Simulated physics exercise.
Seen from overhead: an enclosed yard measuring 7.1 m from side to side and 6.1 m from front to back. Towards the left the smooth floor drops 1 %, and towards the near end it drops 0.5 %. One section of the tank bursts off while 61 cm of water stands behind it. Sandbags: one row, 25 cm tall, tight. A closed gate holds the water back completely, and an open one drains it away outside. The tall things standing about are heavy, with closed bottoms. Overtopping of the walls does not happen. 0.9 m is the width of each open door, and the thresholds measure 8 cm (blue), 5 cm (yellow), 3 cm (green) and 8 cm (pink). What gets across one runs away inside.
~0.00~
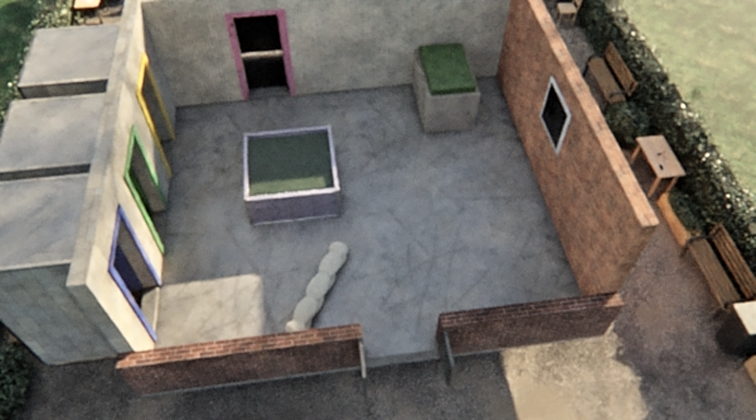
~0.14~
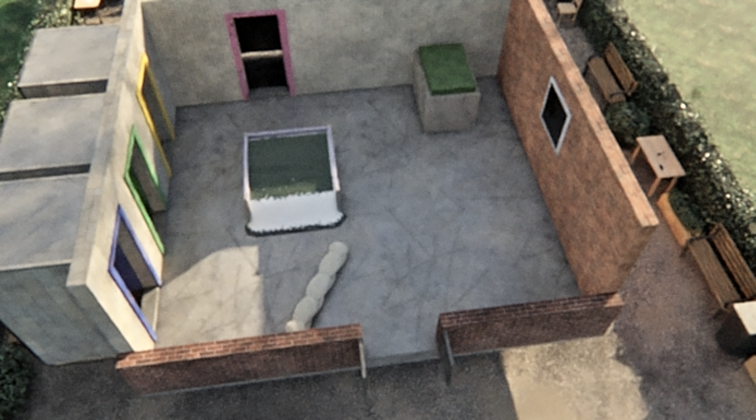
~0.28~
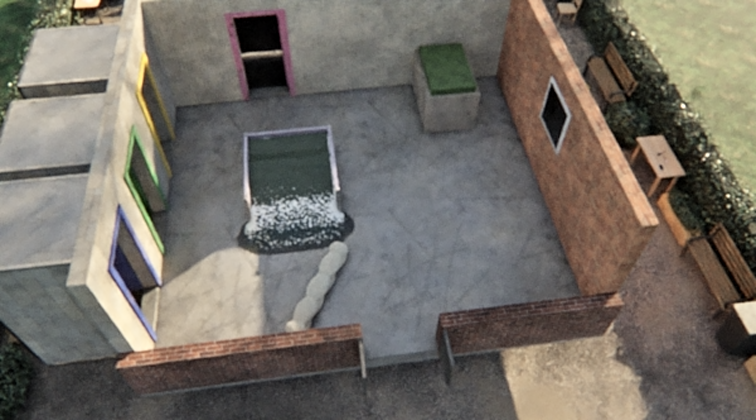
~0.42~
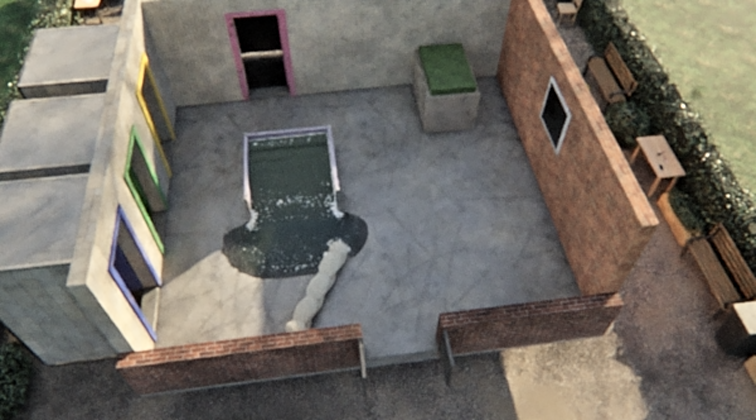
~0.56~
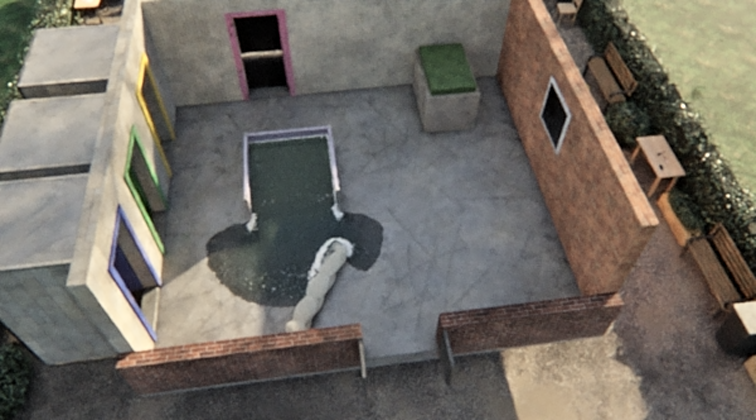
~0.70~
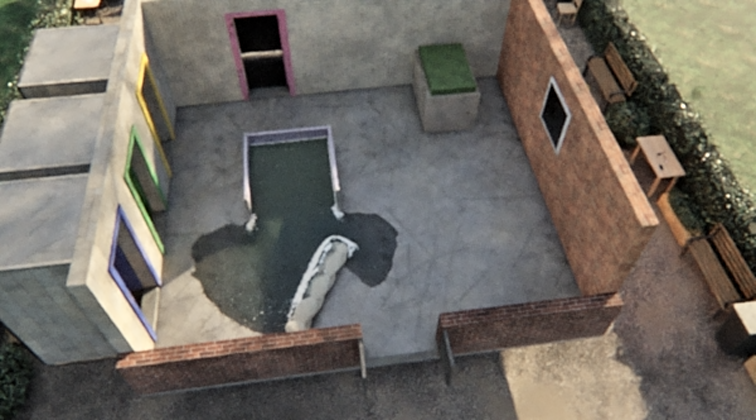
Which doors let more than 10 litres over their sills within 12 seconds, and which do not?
The blue door will see too much water come in. The yellow door will see too much water come in. The green door will see too much water come in. The pink door will see an amount within the limit come in.
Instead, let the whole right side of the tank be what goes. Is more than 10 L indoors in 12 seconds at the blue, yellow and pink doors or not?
Then: Blue short of it, yellow short of it, pink short of it.
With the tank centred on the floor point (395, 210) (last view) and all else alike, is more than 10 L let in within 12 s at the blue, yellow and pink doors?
Blue: Within limit; yellow: Within limit; pink: Within limit.
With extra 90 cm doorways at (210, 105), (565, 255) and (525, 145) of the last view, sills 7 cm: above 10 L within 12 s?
Note, doorways in listed order: Goes beyond, stays short, stays short.
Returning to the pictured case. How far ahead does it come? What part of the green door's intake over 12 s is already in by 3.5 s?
By that time, around 5 per cent.
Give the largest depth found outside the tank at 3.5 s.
Roughly 24 cm.
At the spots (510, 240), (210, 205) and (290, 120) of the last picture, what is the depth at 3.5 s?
Around 1 cm, 5 cm and 0 cm.
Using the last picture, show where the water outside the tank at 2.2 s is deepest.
Look at roughly (164, 370).
After 1.4 s water covers 20 % of the floor and is deepest (40 cm) near (245, 360); blue door 2 cm at the sill, 0 L in, yellow door not reached, green door not reached, pink door not reached.
After 2.2 s water covers 35 % of the floor and is deepest (52 cm) near (164, 370); blue door 16 cm at the sill, 4 L in, yellow door not reached, green door not reached, pink door not reached.
After 3.5 s water covers 45 % of the floor and is deepest (24 cm) near (152, 372); blue door 18 cm at the sill, 61 L in, yellow door not reached, green door 6 cm at the sill, 2 L in, pink door not reached.
After 7.0 s water covers 65 % of the floor and is deepest (10 cm) near (174, 141); blue door 9 cm at the sill, 127 L in, yellow door 5 cm at the sill, 0 L in, green door 6 cm at the sill, 19 L in, pink door 5 cm at the sill, 1 L in.
After 12.0 s water covers 80 % of the floor and is deepest (6 cm) near (168, 202); blue door 6 cm at the sill, 129 L in, yellow door 6 cm at the sill, 17 L in, green door 5 cm at the sill, 40 L in, pink door 3 cm at the sill, 1 L in.
